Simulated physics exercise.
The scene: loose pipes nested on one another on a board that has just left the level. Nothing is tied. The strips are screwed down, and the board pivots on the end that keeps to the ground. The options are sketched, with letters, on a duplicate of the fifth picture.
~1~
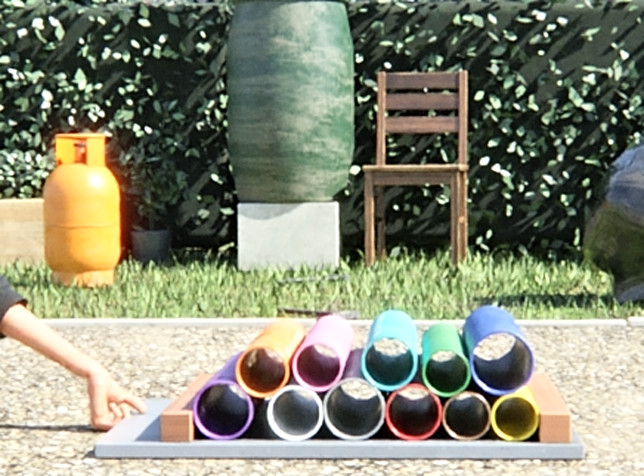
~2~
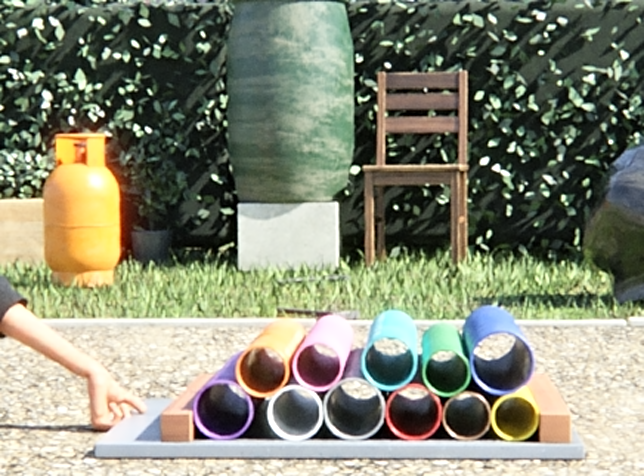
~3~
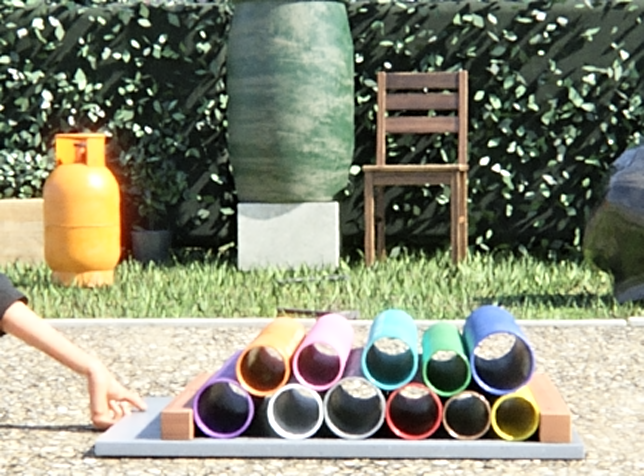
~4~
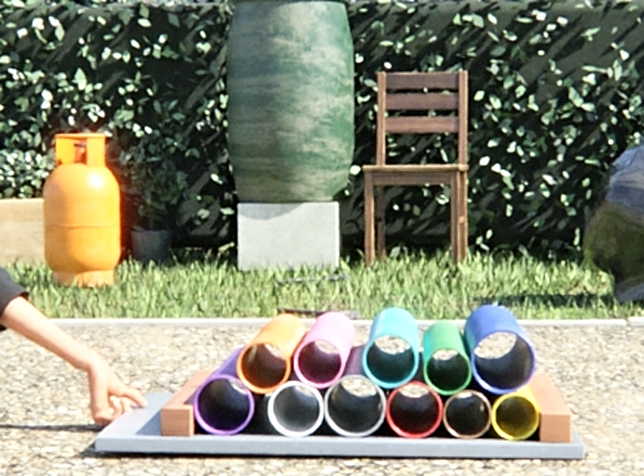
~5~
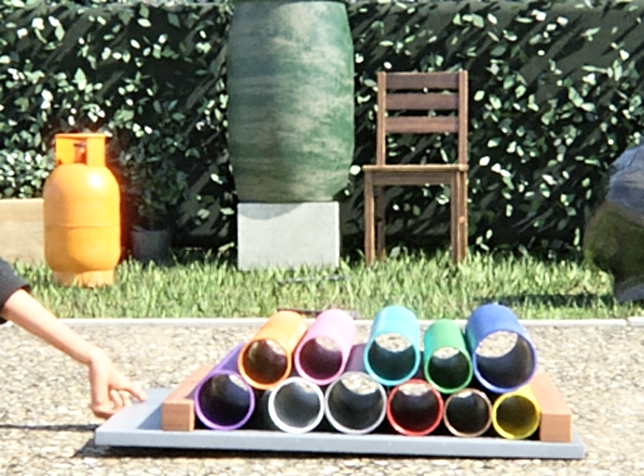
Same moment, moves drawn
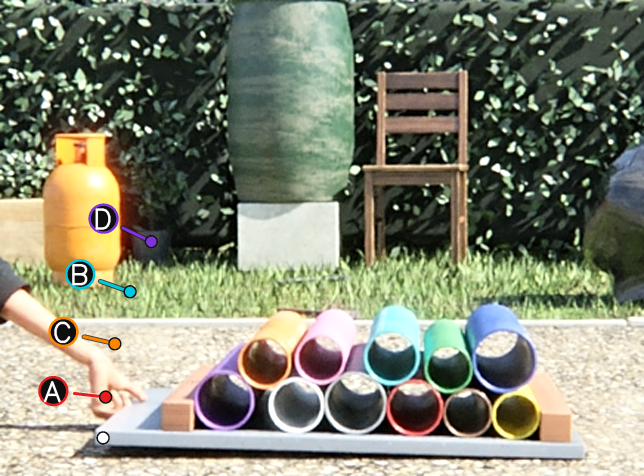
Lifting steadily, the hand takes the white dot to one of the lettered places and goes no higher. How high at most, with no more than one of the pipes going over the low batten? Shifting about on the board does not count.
Lift it to B and no more.
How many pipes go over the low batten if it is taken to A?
It comes to none.
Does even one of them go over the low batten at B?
Yes.
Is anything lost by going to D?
Yes.
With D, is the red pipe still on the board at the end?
Yes, with D.
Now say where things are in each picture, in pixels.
The first picture shows brown pipe (467, 416); yellow pipe (515, 417); green pipe (446, 373).
The second picture shows green pipe (446, 373); orange pipe (262, 371).
The third picture shows board (345, 411); purple pipe (223, 409); white pipe (295, 412); red pipe (414, 412).
The fourth picture shows board (345, 409); purple pipe (223, 405); white pipe (296, 410).
The fifth picture shows board (345, 407); purple pipe (224, 401); white pipe (297, 405).
On the copy, A at (106, 397); B at (130, 292); C at (115, 344); D at (151, 241); the white dot at (103, 438).
On B. First, board at 14°.
Then, board at 20°.
Finally, board at 20°, one over the low batten (blue).
By contrast, A none over the low batten; C one over the low batten (blue); D five over the low batten.
